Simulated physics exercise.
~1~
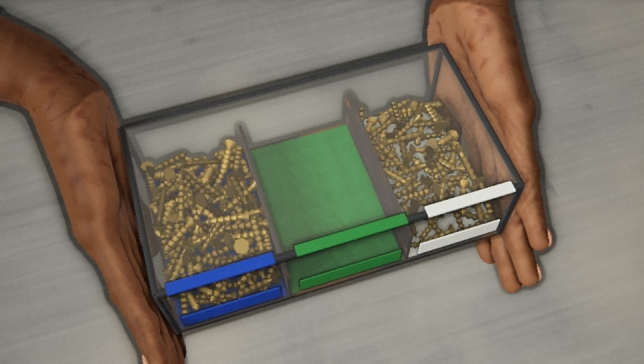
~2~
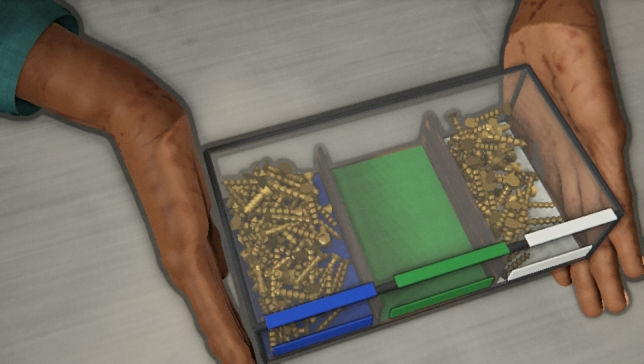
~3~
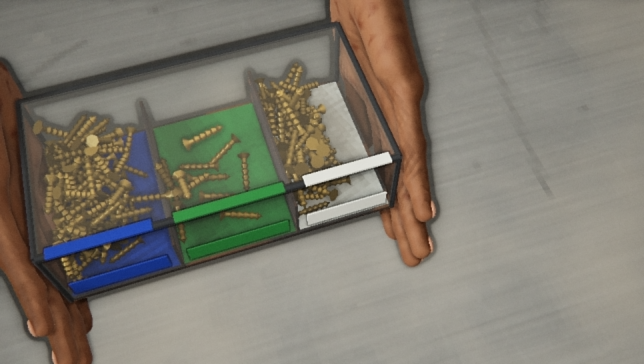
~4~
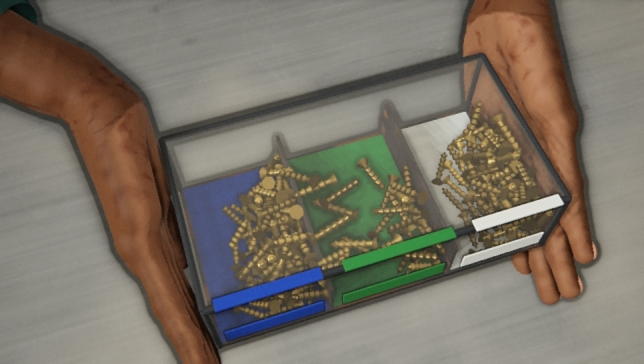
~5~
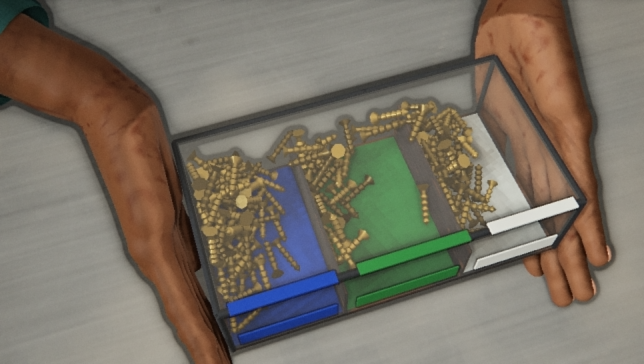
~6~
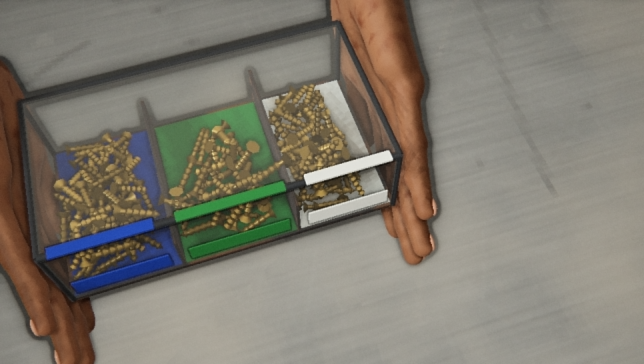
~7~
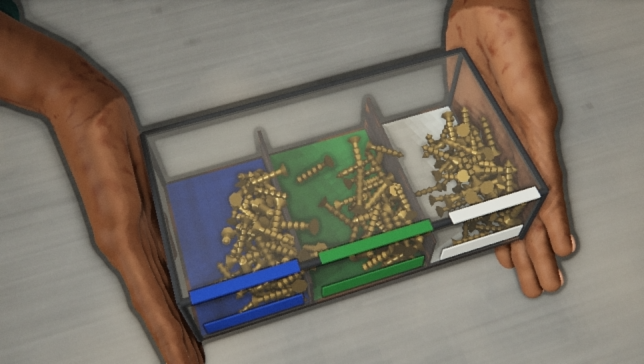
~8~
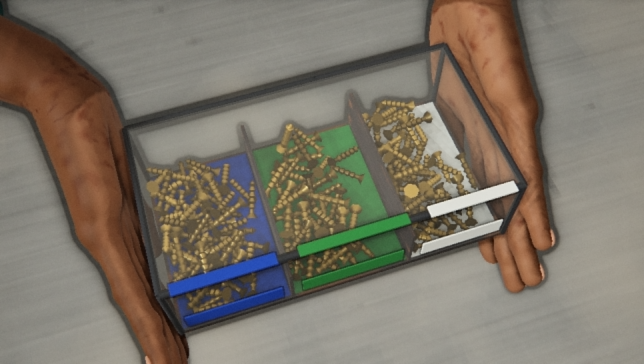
Two hands shook a clear lidded box of brass-coloured screws from side to side, and the screws, at first heaped in the blue and white sections, tumbled over the dividers into the empty green middle, ending up spread across all three.
